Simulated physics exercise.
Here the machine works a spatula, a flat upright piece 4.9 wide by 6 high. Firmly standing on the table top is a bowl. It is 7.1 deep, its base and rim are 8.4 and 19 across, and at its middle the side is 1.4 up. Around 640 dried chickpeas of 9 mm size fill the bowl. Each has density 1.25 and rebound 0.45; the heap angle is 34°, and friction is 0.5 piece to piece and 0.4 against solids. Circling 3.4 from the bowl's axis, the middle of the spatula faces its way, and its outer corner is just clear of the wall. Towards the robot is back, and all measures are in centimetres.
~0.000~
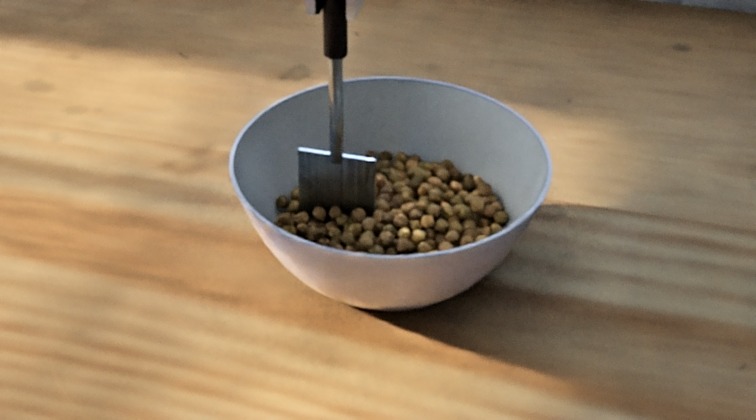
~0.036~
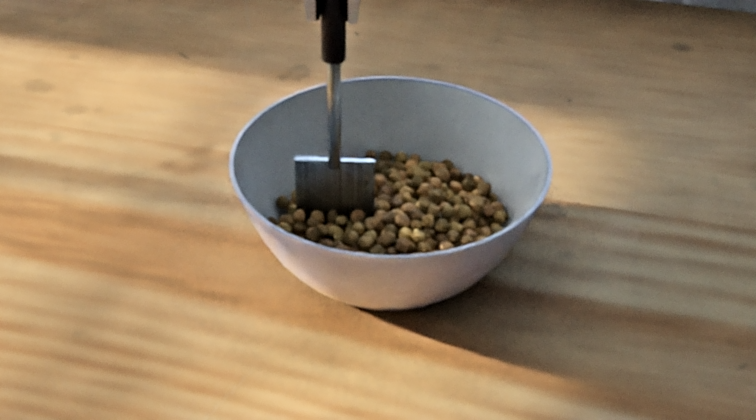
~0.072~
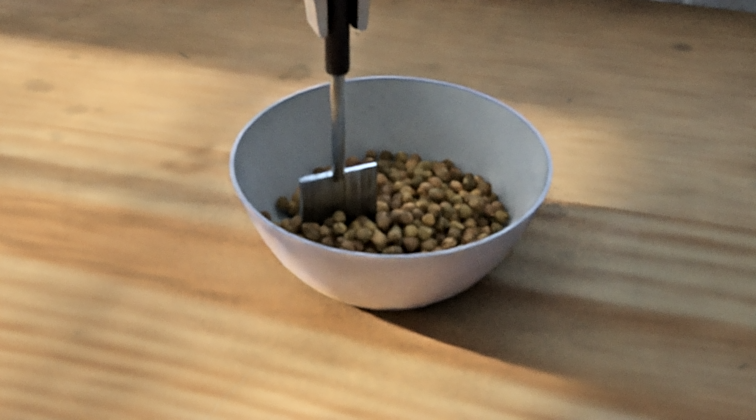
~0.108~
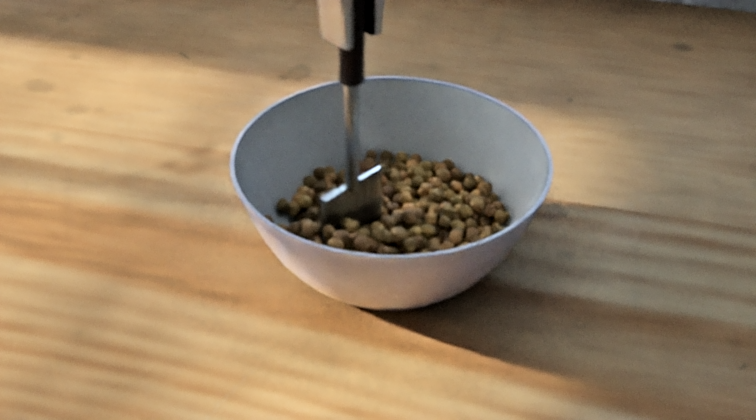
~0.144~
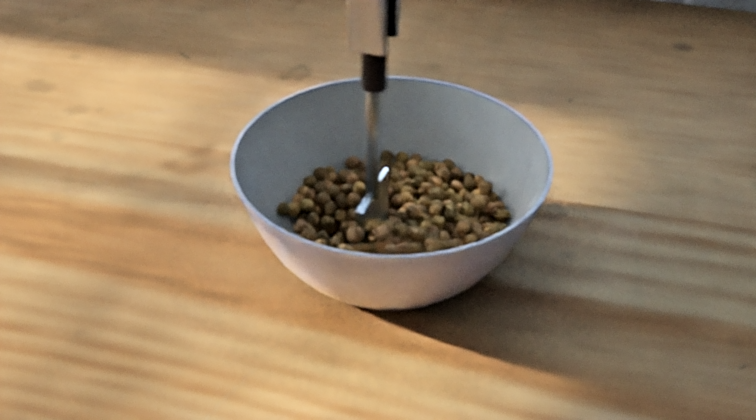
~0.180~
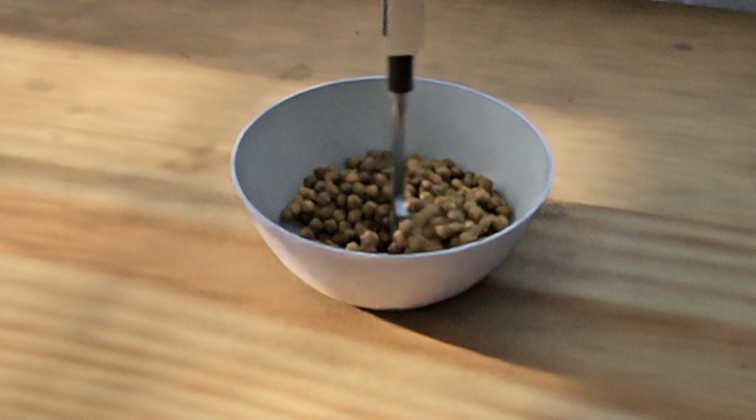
At first, a machine holds a flat metal spatula upright in the left part of a white bowl of dried chickpeas on a wooden table. The spatula then sinks a little and sweeps toward the front and right, turning until its blade is edge-on, while the chickpeas shift around it.
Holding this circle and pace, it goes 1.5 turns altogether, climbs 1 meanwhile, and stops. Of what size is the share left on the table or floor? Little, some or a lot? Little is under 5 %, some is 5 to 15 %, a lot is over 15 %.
Little.
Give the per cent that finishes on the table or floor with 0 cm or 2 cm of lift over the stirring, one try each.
I'd say some 5 per cent, and some 0 per cent.
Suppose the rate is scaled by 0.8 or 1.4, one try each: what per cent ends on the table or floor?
It would be about 0 and 10 percent respectively.
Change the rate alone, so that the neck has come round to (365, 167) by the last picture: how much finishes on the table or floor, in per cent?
Roughly 0 percent of it.
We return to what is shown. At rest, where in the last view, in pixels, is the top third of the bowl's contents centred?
Centre, approx.: (437, 204).
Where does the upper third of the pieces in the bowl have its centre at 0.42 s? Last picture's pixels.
Upper-third centre: Approx. (388, 139) px.
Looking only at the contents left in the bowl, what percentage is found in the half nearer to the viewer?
Roughly 45 per cent.
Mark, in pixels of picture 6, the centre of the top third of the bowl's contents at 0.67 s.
About (371, 247).
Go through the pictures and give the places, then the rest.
In the first picture, spatula neck at (336, 134), 0° round; upper third of the load around (399, 218), from x 280 to 500, top at y 155; 637 in the bowl.
In the second picture, spatula neck at (335, 139), 11° round; upper third of the load around (397, 220), from x 270 to 500, top at y 155.
In the third picture, spatula neck at (338, 151), 36° round; upper third of the load around (394, 229), from x 265 to 500, top at y 155.
In the fourth picture, spatula neck at (352, 162), 60° round; upper third of the load around (395, 237), from x 270 to 505, top at y 155.
In the fifth picture, spatula neck at (373, 169), 85° round; upper third of the load around (408, 243), from x 275 to 505, top at y 155.
In the sixth picture, spatula neck at (398, 170), 109° round; upper third of the load around (432, 236), from x 285 to 505, top at y 155; 637 in the bowl.
After 0.42 s, 276° round, highest piece 9 above the table; 630 in the bowl, 3 on the table or floor, 4 in flight or on the tool.
After 0.67 s, 83° round, highest piece 8 above the table; 629 in the bowl, 8 on the table or floor.
After 0.99 s, 180° round, highest piece 6 above the table; 629 in the bowl, 8 on the table or floor.
After 1.69 s, 180° round, highest piece 6 above the table; 629 in the bowl, 8 on the table or floor.
At rest, 629 in the bowl, 8 on the table or floor. That is 1 % on the table or floor.
